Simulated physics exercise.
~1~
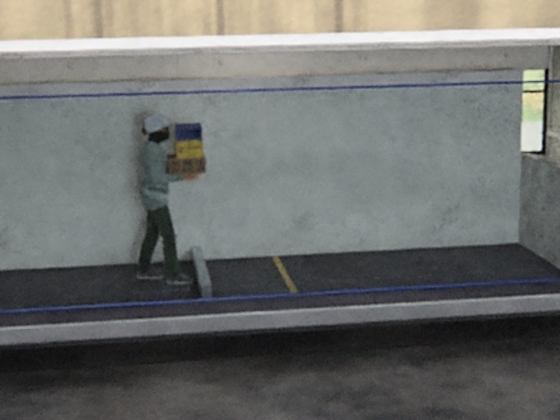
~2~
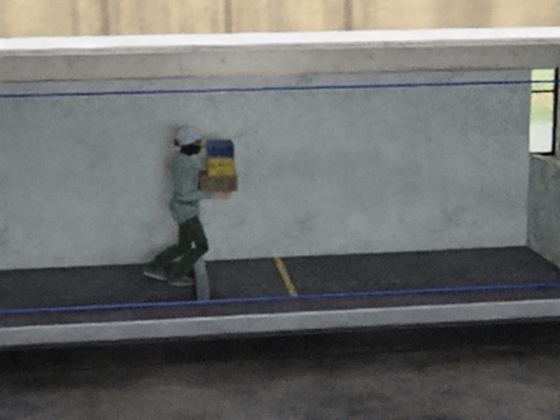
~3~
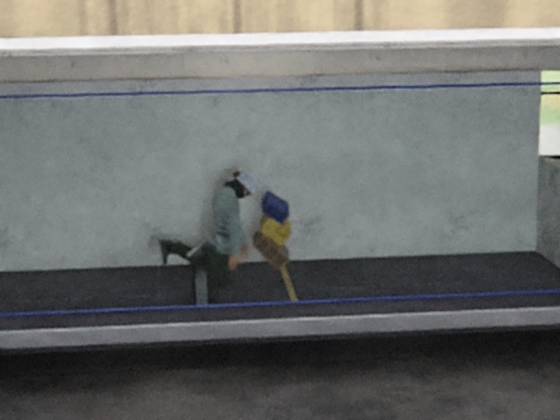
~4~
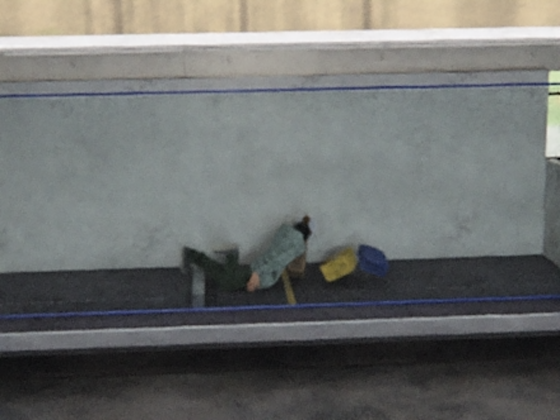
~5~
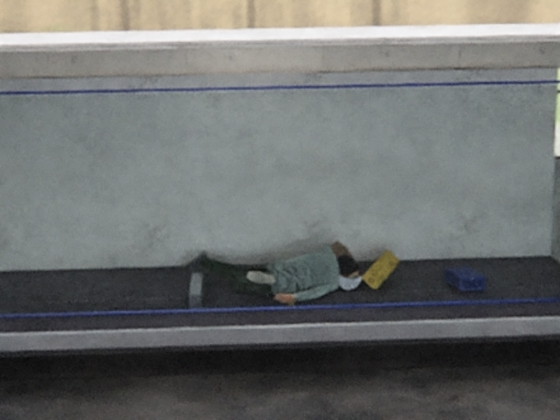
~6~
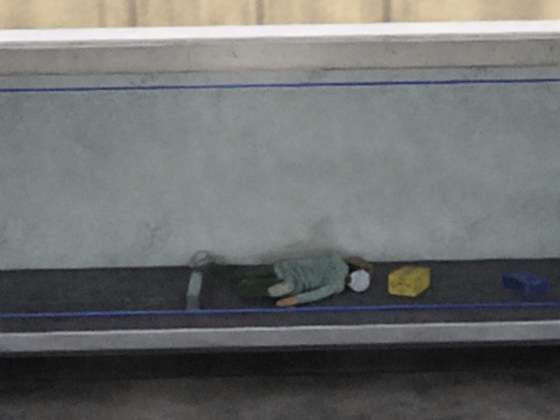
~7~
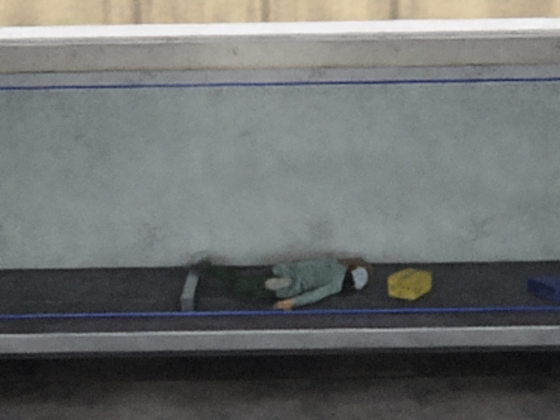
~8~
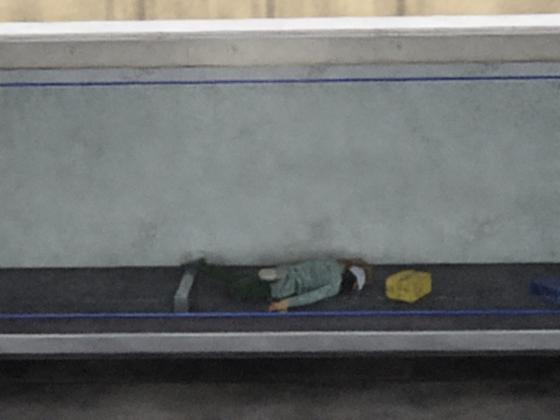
At the start, a person in a pale cap carries a small stack of blue, yellow and brown boxes to the right along a dark walkway, towards a low grey rail. The person's legs catch at the rail and the body pitches forward, one leg trailing behind. The boxes tip out of the hands and separate as they fall beyond the yellow line. The person drops flat, and the blue box slides farthest right. Finally, the person lies still with head past the line, the yellow box just ahead and the brown one beside the head.
